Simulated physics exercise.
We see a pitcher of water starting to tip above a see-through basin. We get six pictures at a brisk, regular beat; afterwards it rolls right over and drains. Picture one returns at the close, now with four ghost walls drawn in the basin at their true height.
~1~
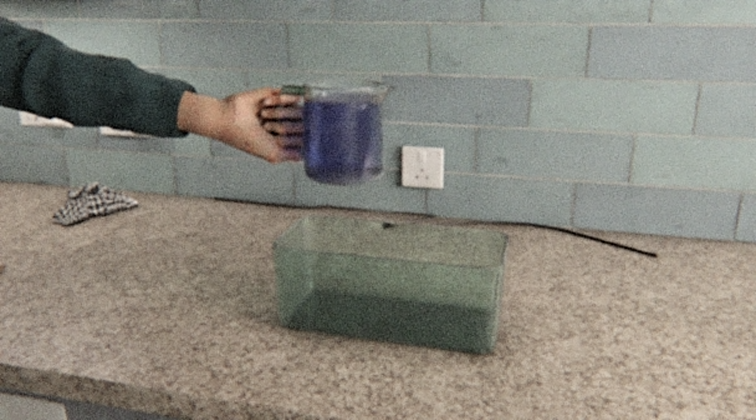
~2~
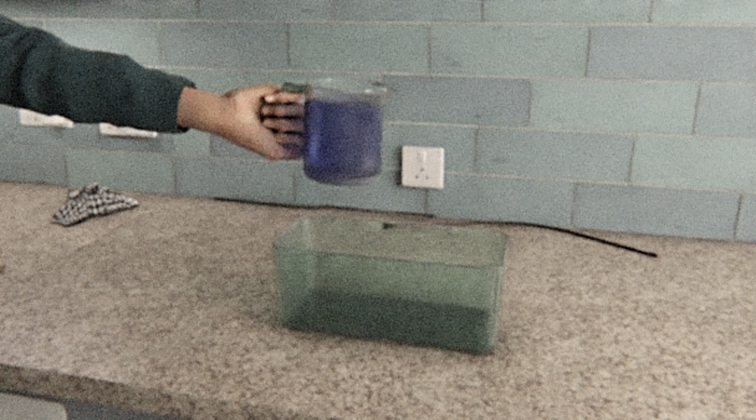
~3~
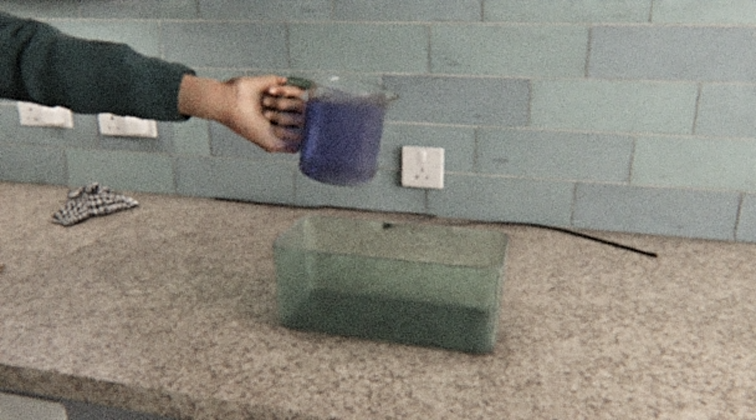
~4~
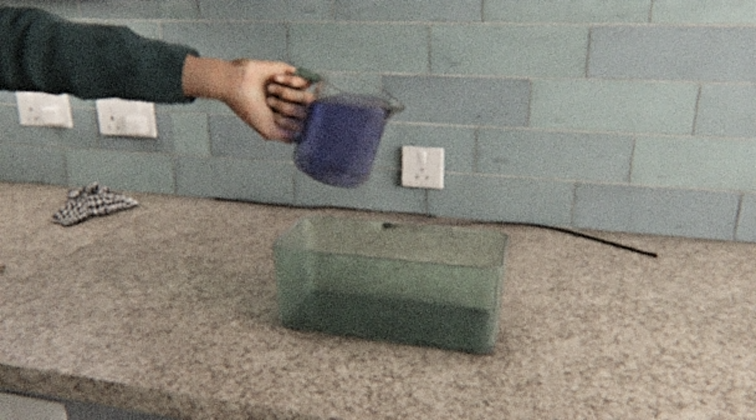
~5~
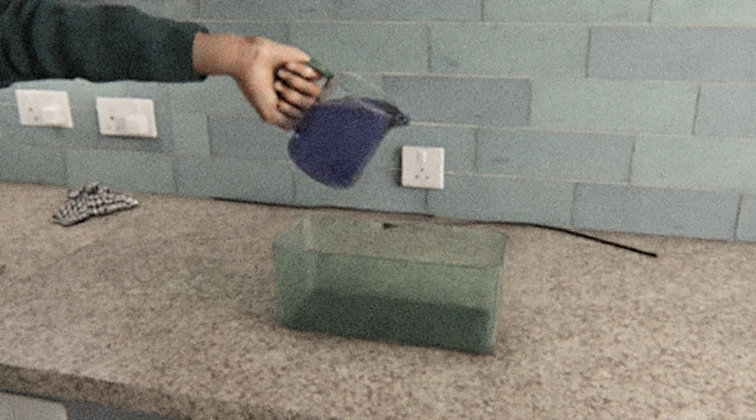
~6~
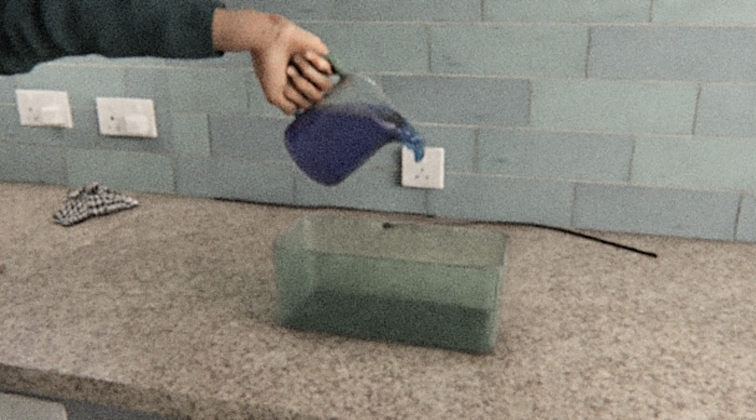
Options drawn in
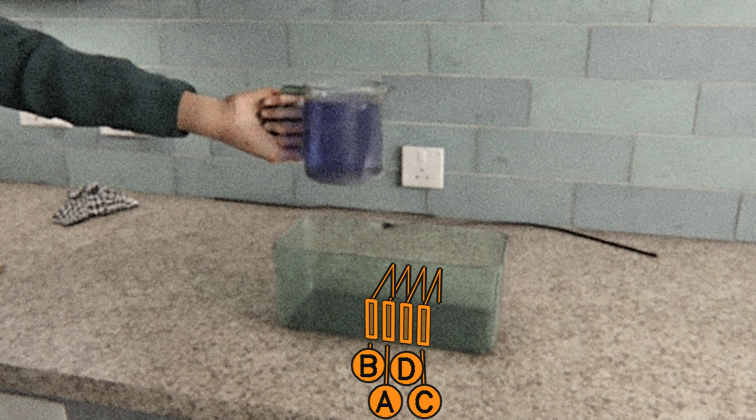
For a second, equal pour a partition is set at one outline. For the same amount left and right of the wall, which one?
Go for C.
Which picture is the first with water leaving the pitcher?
In picture 5.
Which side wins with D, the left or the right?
The right one.
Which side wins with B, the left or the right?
The right one.
On the marked copy, A at (387, 345); B at (370, 343); C at (422, 350); D at (404, 348).
For place A, about 8 % ends left of the wall and 89 % right of it; 3 % is lost outside.
For place B, about 7 % ends left of the wall and 90 % right of it; 3 % is lost outside.
For place C, about 50 % ends left of the wall and 46 % right of it; 3 % is lost outside.
For place D, about 23 % ends left of the wall and 75 % right of it; 3 % is lost outside.
